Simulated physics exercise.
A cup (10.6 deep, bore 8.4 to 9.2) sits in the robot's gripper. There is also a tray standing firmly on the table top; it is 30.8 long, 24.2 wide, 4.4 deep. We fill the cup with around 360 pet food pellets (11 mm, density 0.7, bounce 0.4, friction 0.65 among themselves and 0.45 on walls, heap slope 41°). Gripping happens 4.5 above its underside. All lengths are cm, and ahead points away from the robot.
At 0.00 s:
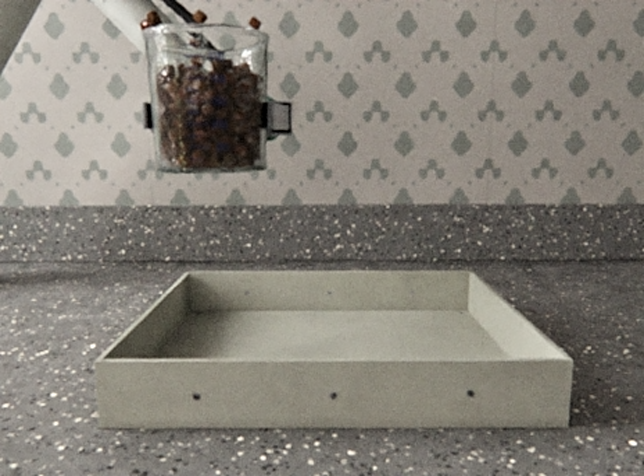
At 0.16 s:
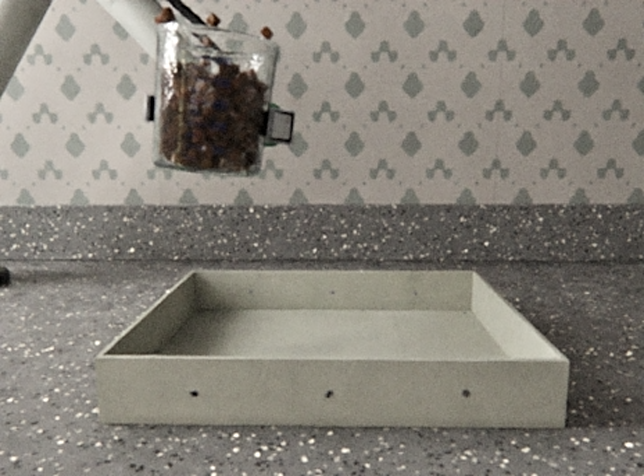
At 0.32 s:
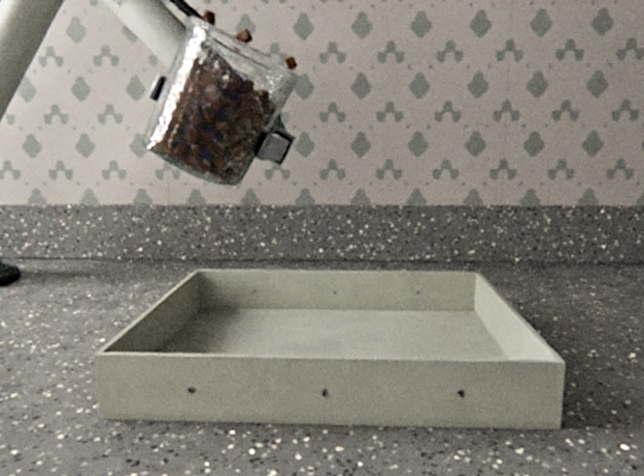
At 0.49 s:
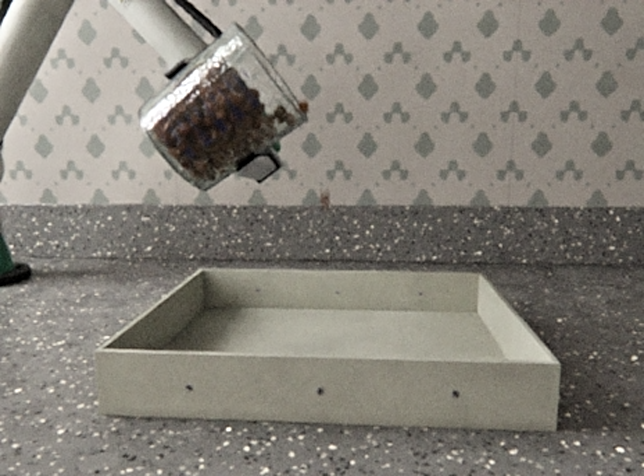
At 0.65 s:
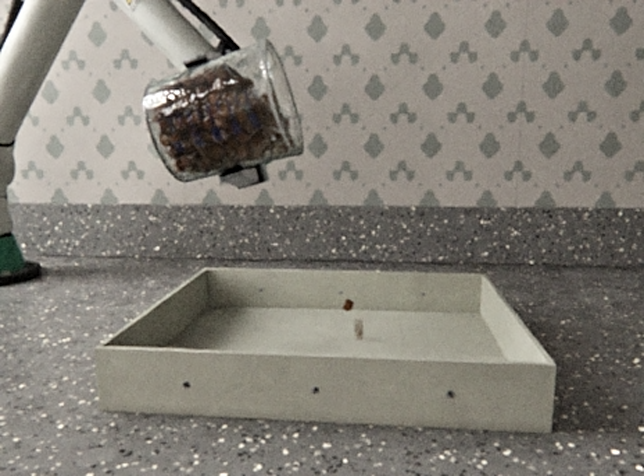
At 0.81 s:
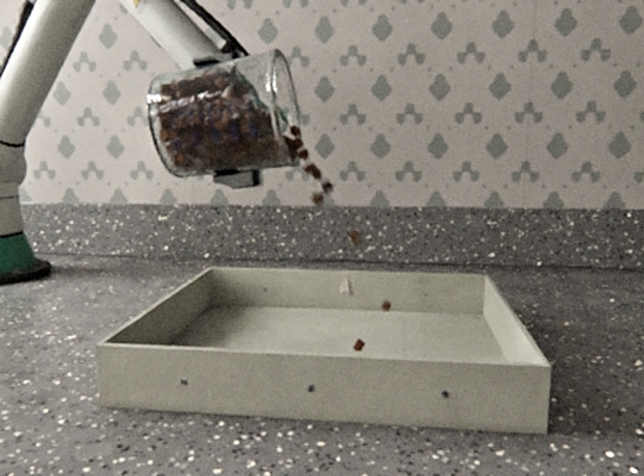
On a speckled countertop, a robot arm tilting a clear cup of brown pellets rightward, a few dropping into a pale tray.
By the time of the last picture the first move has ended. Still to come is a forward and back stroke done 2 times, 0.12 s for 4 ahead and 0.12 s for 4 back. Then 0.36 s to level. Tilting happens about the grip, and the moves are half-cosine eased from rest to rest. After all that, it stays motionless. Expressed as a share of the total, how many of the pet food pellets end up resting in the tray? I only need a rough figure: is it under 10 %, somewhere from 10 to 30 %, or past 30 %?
Roughly, it is past 30 %.
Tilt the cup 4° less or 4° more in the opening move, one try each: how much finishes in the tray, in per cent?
About 45 and 65 %.
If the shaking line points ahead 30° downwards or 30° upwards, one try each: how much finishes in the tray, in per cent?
I'd say close to 30 percent for the first and close to 70 percent for the second.
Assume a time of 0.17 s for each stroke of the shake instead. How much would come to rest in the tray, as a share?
In that case around 30 per cent.
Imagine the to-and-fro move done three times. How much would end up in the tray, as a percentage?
Near 65 per cent.
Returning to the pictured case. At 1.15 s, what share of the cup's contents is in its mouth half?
About 45 percent.
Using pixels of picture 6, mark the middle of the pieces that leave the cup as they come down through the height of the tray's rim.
Centre: About (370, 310).
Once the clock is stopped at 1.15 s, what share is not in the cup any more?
Share gone by then: Close to 30 %.
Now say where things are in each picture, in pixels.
The cup middle at (210, 106), level; upper third of the load around (209, 85), from x 145 to 255, top at y 15; 361 in the cup, in the first picture.
The cup middle at (213, 107), tilted 8° forward; upper third of the load around (213, 86), from x 160 to 270, top at y 15, in the second picture.
The cup middle at (218, 109), tilted 28° forward; upper third of the load around (215, 90), from x 160 to 290, top at y 20, in the third picture.
The cup middle at (222, 113), tilted 54° forward; upper third of the load around (216, 94), from x 155 to 325, top at y 55; 360 in the cup, 1 in flight or on a rim, in the fourth picture.
The cup middle at (225, 117), tilted 74° forward; upper third of the load around (214, 97), from x 160 to 360, top at y 70; 359 in the cup, 2 in the tray, in the fifth picture.
The cup middle at (227, 119), tilted 82° forward; upper third of the load around (208, 101), from x 160 to 385, top at y 75; 353 in the cup, 3 in the tray, 5 in flight or on a rim, in the sixth picture.
After 1.15 s, tilted 82° forward, highest piece 23 above the table; 260 in the cup, 82 in the tray, 19 in flight or on a rim.
After 1.48 s, tilted 37° forward, highest piece 24 above the table; 180 in the tray, 177 in the cup, 4 in flight or on a rim.
After 1.85 s, level, highest piece 24 above the table; 184 in the tray, 177 in the cup.
After 2.90 s, level, highest piece 24 above the table; 184 in the tray, 177 in the cup.
In the end, 184 in the tray, 177 in the cup. That is 51 % in the tray.
